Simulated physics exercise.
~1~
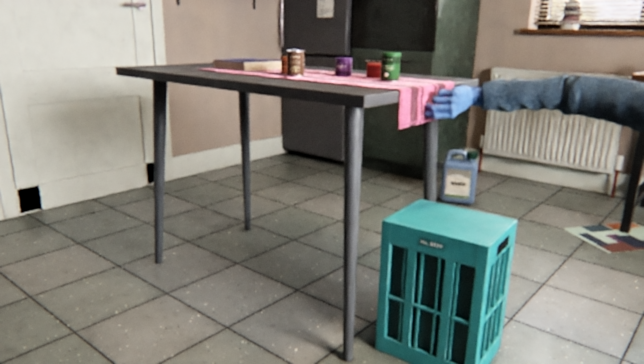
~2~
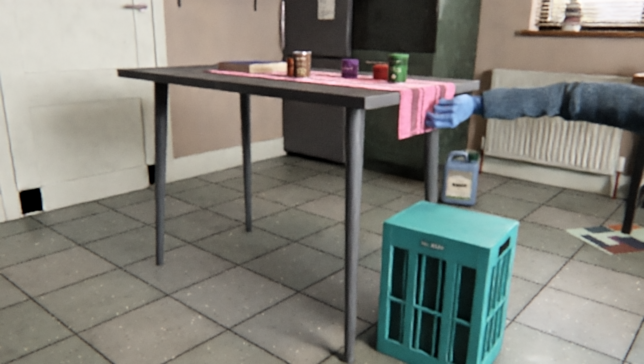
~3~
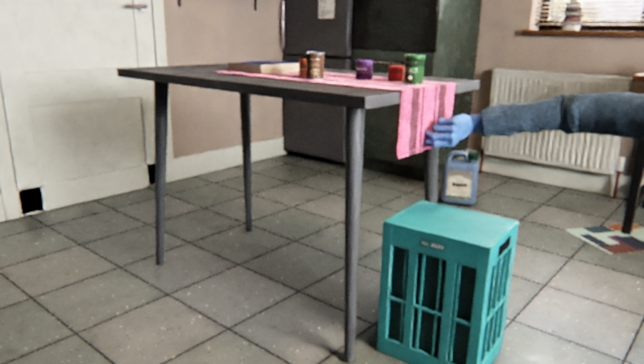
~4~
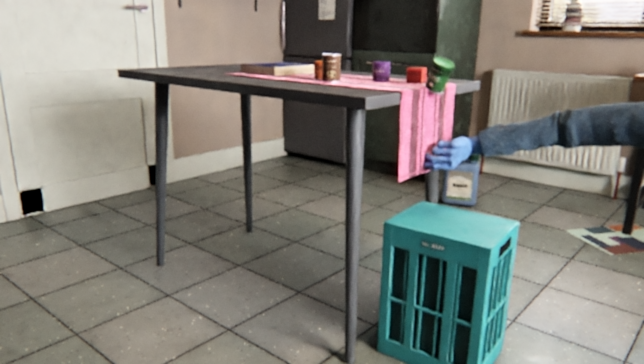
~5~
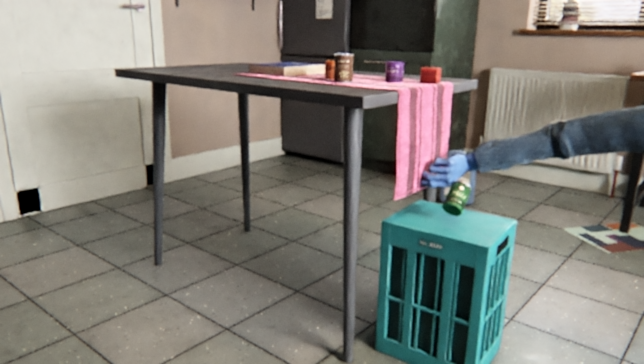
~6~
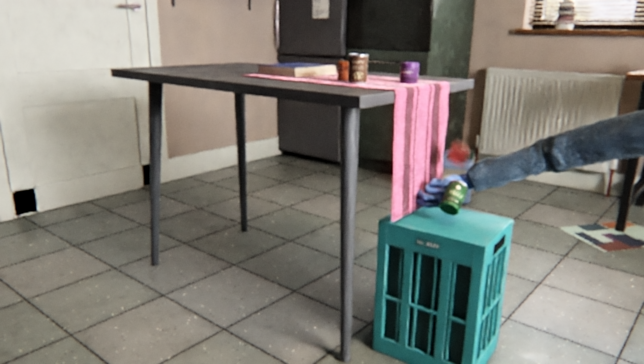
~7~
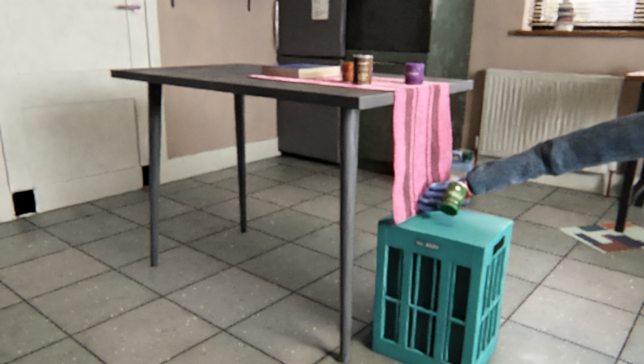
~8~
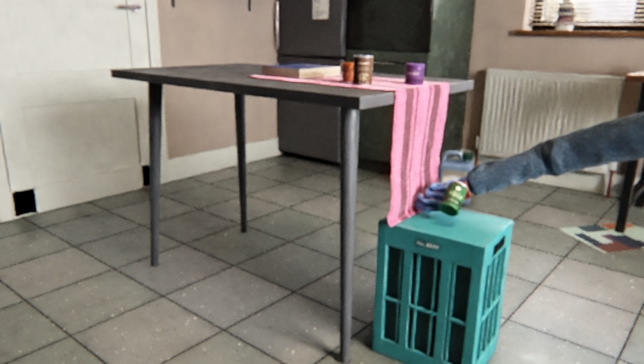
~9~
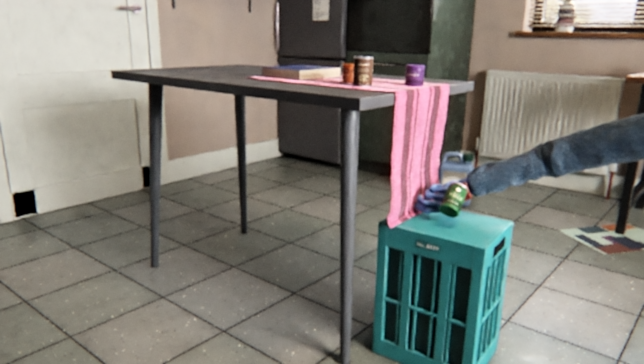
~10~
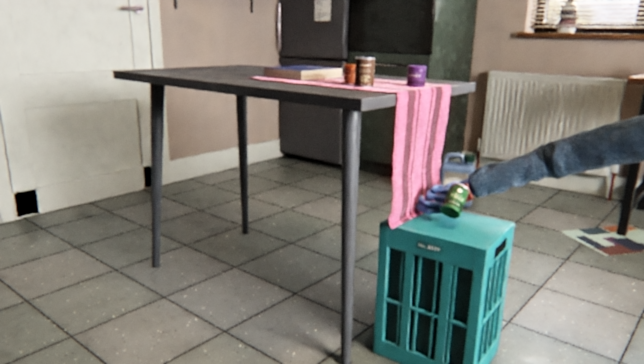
A gloved hand pulls a pink cloth down to a crate, toppling two items off the table.
